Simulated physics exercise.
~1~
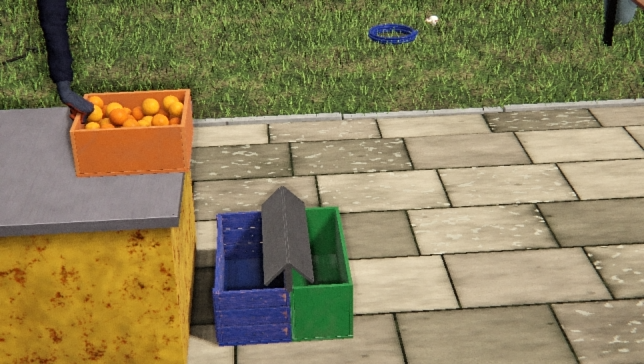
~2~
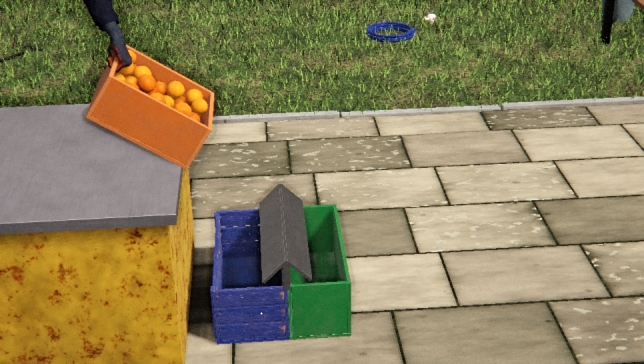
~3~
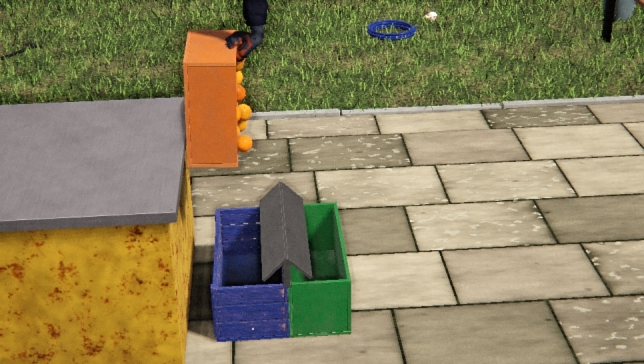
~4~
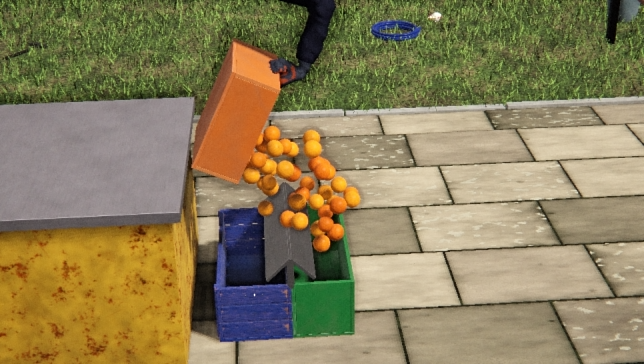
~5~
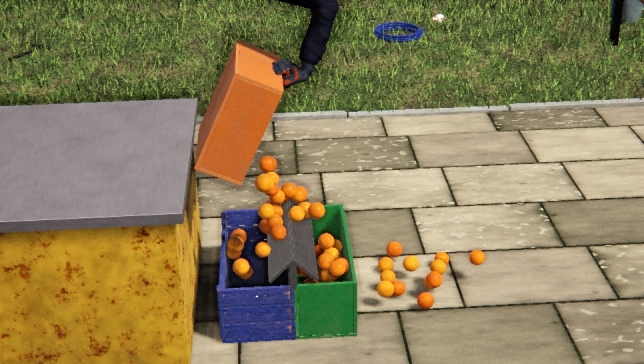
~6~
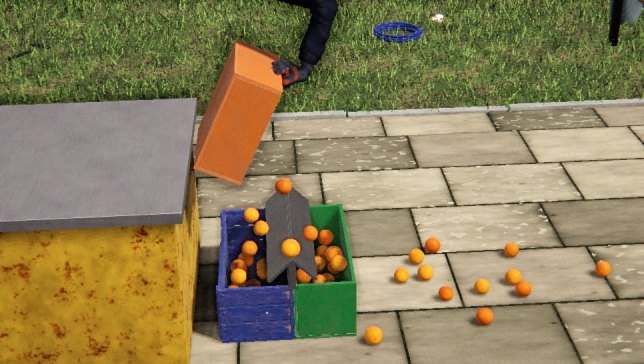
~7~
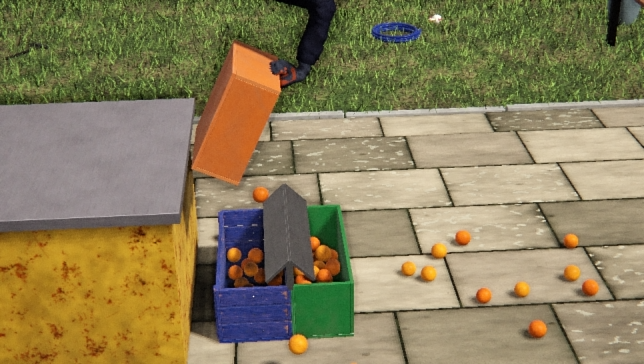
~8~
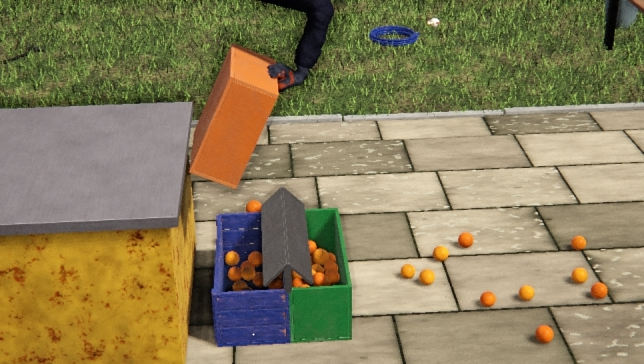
Oranges tumble from a hand-tipped orange crate into blue and green boxes, some scattering on paving.
